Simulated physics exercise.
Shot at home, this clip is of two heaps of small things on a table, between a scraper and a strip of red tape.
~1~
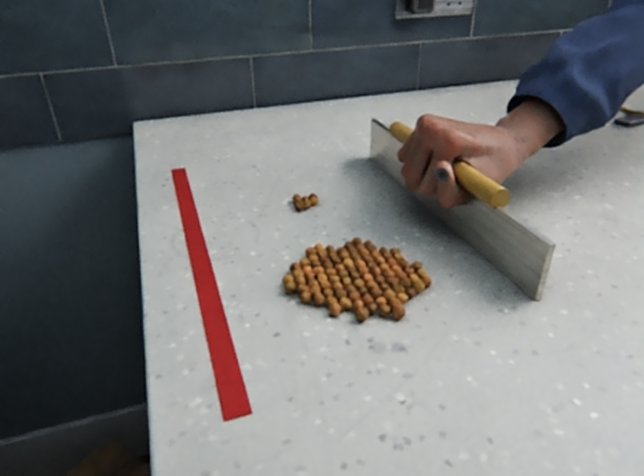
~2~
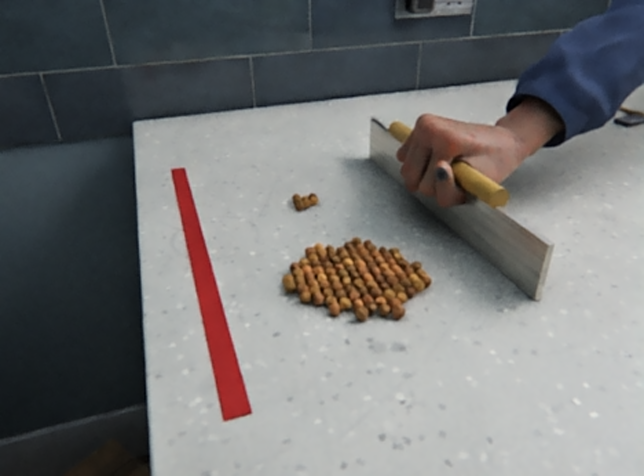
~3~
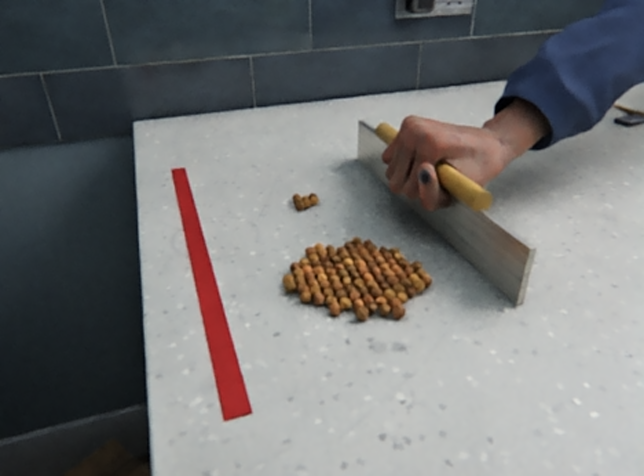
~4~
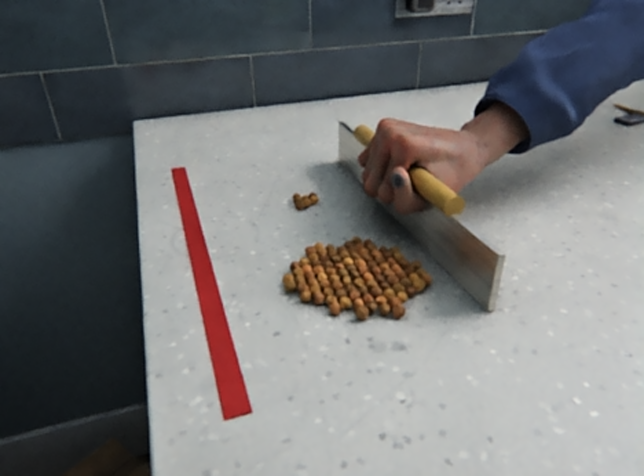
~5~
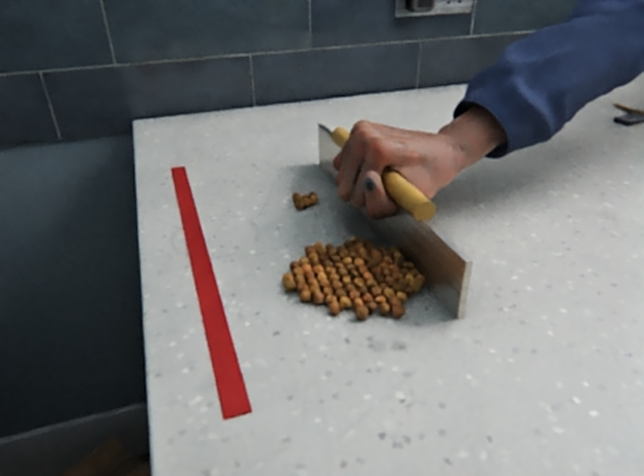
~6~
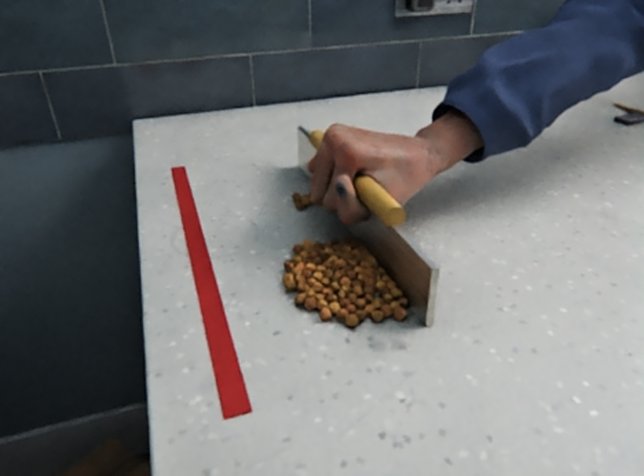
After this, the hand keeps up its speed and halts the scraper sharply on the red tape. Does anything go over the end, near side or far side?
Nearer batch does not all stay up, and as for the other one, farther batch does not fall.
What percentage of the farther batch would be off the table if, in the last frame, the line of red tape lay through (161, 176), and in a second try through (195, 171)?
Try 1 gives 0 percent, try 2 gives 0 percent.
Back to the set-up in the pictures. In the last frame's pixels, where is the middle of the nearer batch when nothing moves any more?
I'd put it at about (179, 313) when it all comes to rest.
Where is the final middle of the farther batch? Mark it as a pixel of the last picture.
Centre at rest, last frame: Approx. (174, 223) px.
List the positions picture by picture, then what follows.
The first picture shows scraper at (528, 257), at rest; red tape at (180, 175), about two fingers from the edge; edge at (140, 266); nearer batch at (355, 278), many roasted chickpeas; farther batch at (305, 200), a few roasted chickpeas.
The second picture shows scraper at (527, 257), at rest; farther batch at (305, 200).
The third picture shows scraper at (510, 261); nearer batch at (355, 277).
The fourth picture shows scraper at (480, 267); farther batch at (305, 199).
The fifth picture shows scraper at (450, 273); nearer batch at (355, 276).
The sixth picture shows scraper at (419, 280); red tape at (179, 173); edge at (140, 264); nearer batch at (340, 275), most pushed along; farther batch at (305, 198).
Then, 0.53 s after the last picture, scraper still moving, near (264, 191); nearer batch all on the table, its front near (206, 300); farther batch all on the table, its front near (244, 214).
Then, 1.08 s after the last picture, scraper stopped at the red tape; nearer batch about a quarter over the edge; farther batch all on the table, its front near (165, 227).
At rest, scraper stopped at the red tape; nearer batch about a quarter over the edge; farther batch all on the table, its front near (163, 227).
